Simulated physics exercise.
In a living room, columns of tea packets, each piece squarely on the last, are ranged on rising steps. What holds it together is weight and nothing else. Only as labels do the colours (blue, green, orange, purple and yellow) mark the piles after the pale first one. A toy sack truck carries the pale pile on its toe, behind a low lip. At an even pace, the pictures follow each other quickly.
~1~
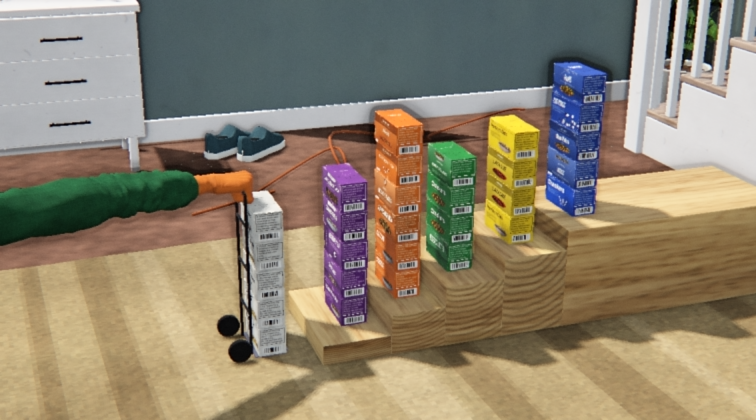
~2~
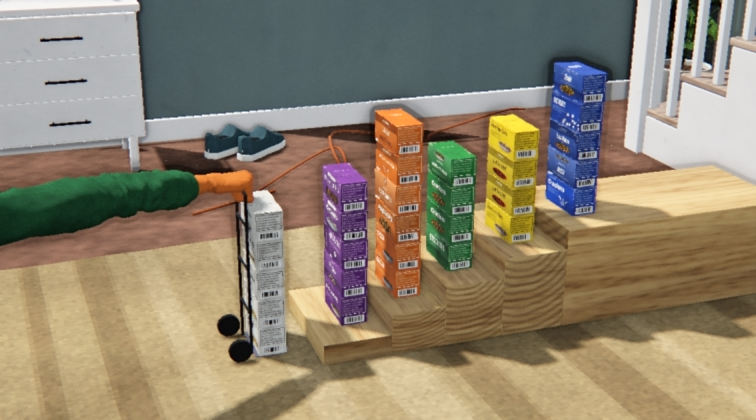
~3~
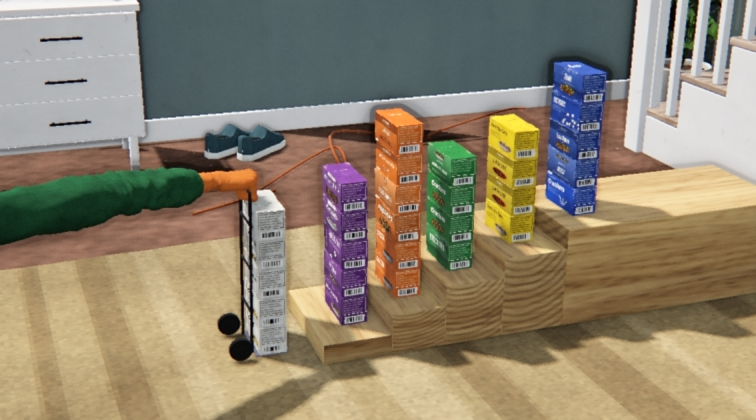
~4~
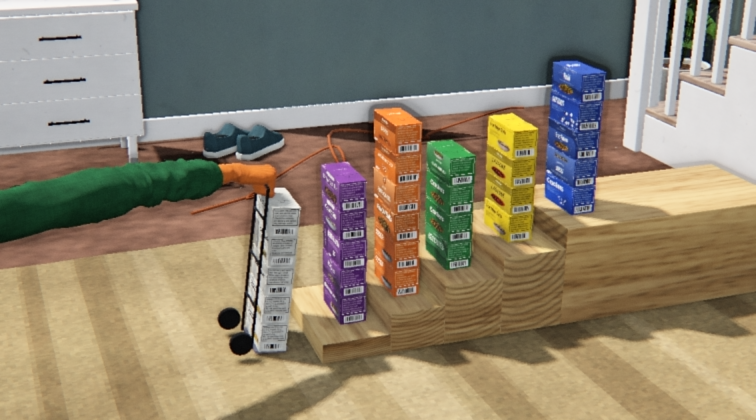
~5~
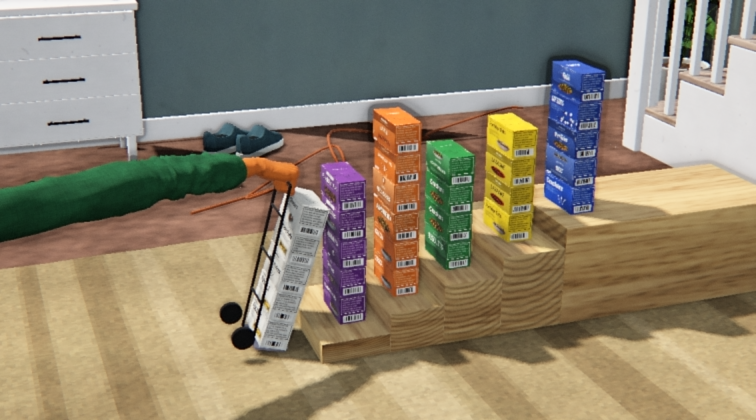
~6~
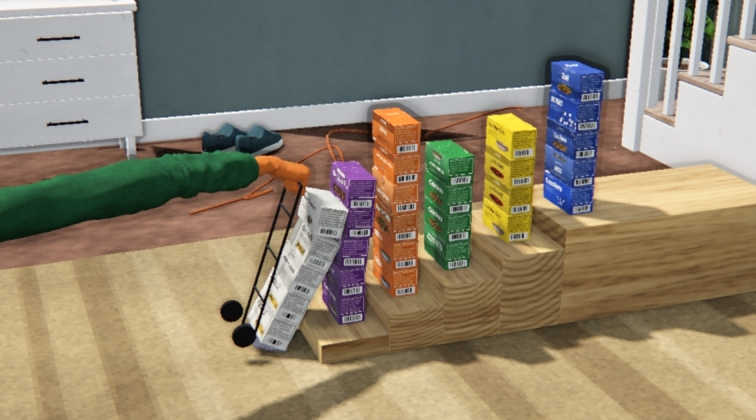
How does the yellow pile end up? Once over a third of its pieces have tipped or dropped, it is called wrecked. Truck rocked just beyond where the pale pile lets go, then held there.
The yellow pile is brought down.
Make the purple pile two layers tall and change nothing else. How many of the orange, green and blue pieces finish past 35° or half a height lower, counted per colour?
Orange: 0; green: 0; blue: 0.
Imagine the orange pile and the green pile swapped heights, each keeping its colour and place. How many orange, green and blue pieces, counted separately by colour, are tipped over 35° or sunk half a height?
It comes to orange 3, then green 6, then blue 5.
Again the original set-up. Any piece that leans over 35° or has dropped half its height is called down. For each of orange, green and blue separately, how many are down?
In the end the numbers are orange 5, green 4 and blue 5.
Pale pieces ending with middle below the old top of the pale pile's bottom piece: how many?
Total: 1.
Just after the last frame, 3 of the pale pile down; none of the 4 yellow packets down (0 of 24 in all colours); top yellow packet unmoved; top purple packet tilted a little.
A moment on, 5 of the pale pile down; none of the 4 yellow packets down (0 of 24 in all colours); top yellow packet unmoved; top green packet tilted clearly.
Further on, 5 of the pale pile down; 2 of the 4 yellow packets down (12 of 24 in all colours); top yellow packet tilted clearly; top orange packet tilted steeply, about its own height lower.
Then, 5 of the pale pile down; 4 of the 4 yellow packets down (20 of 24 in all colours); top yellow packet tilted steeply, about its own height lower; top blue packet tilted steeply, some two heights lower.
When it is over, 5 of the pale pile down; 4 of the 4 yellow packets down (20 of 24 in all colours); top yellow packet on its side; top blue packet on its side. In pixels of the last frame, middles, top yellow packet near (600, 164), top blue packet near (739, 170).
